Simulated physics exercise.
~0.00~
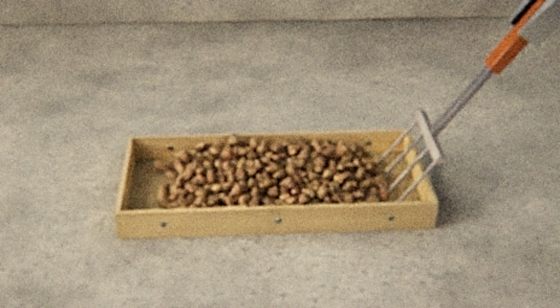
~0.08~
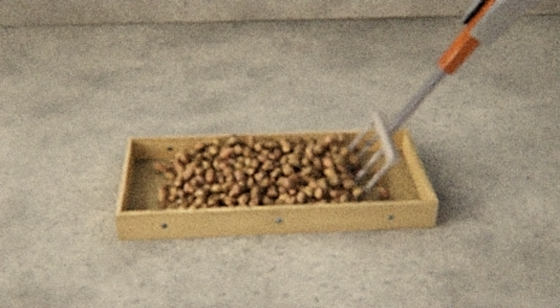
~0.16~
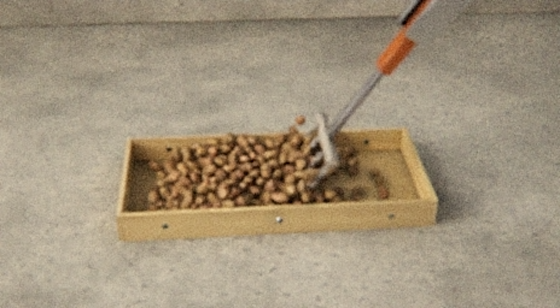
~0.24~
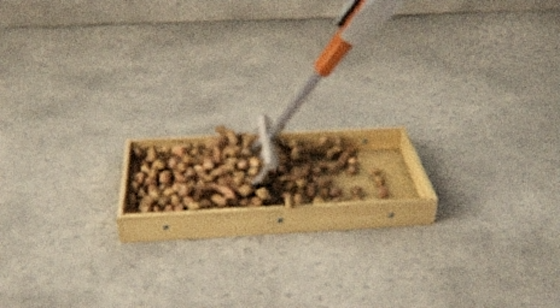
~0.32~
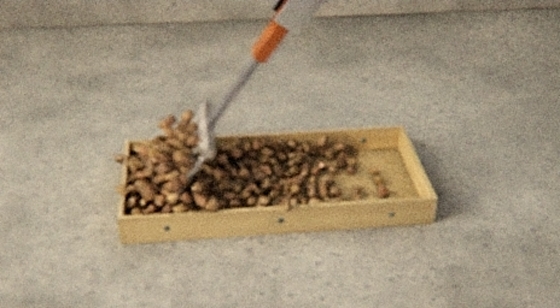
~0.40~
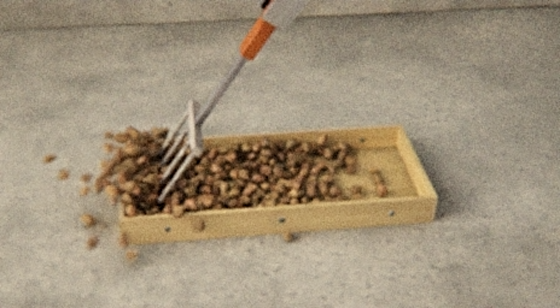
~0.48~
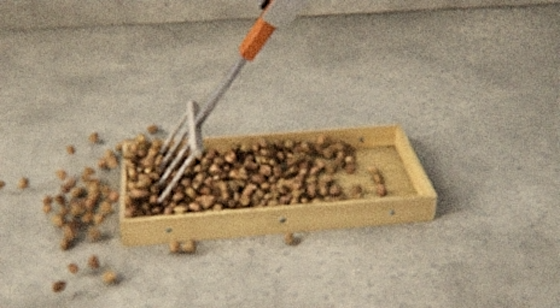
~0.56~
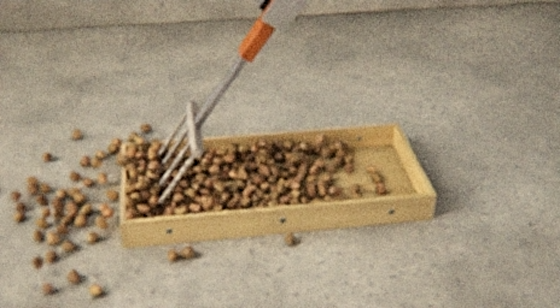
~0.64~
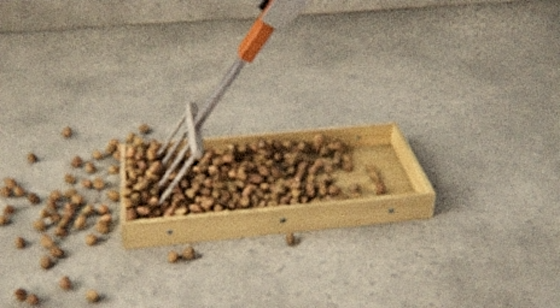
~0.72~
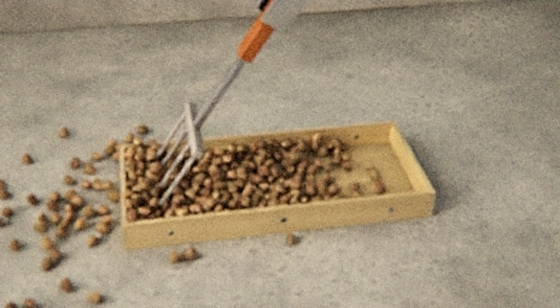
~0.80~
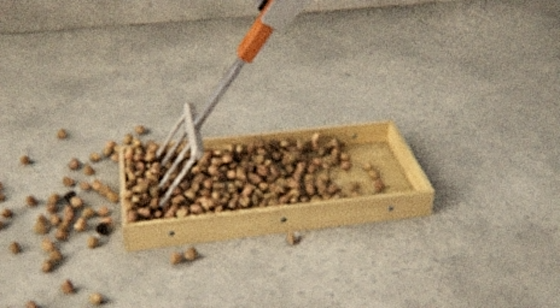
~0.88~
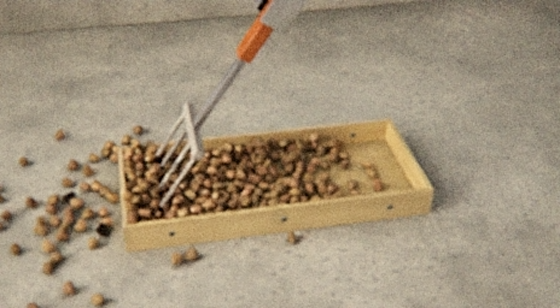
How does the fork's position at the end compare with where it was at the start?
The fork started at the right end of the tray, and by the end it was resting among the beans near the left end.
A metal fork with an orange section on its handle swept leftward through a shallow wooden tray of brown beans, heaping them up until many spilled over the left end and scattered on the gray surface, while most stayed in the tray.
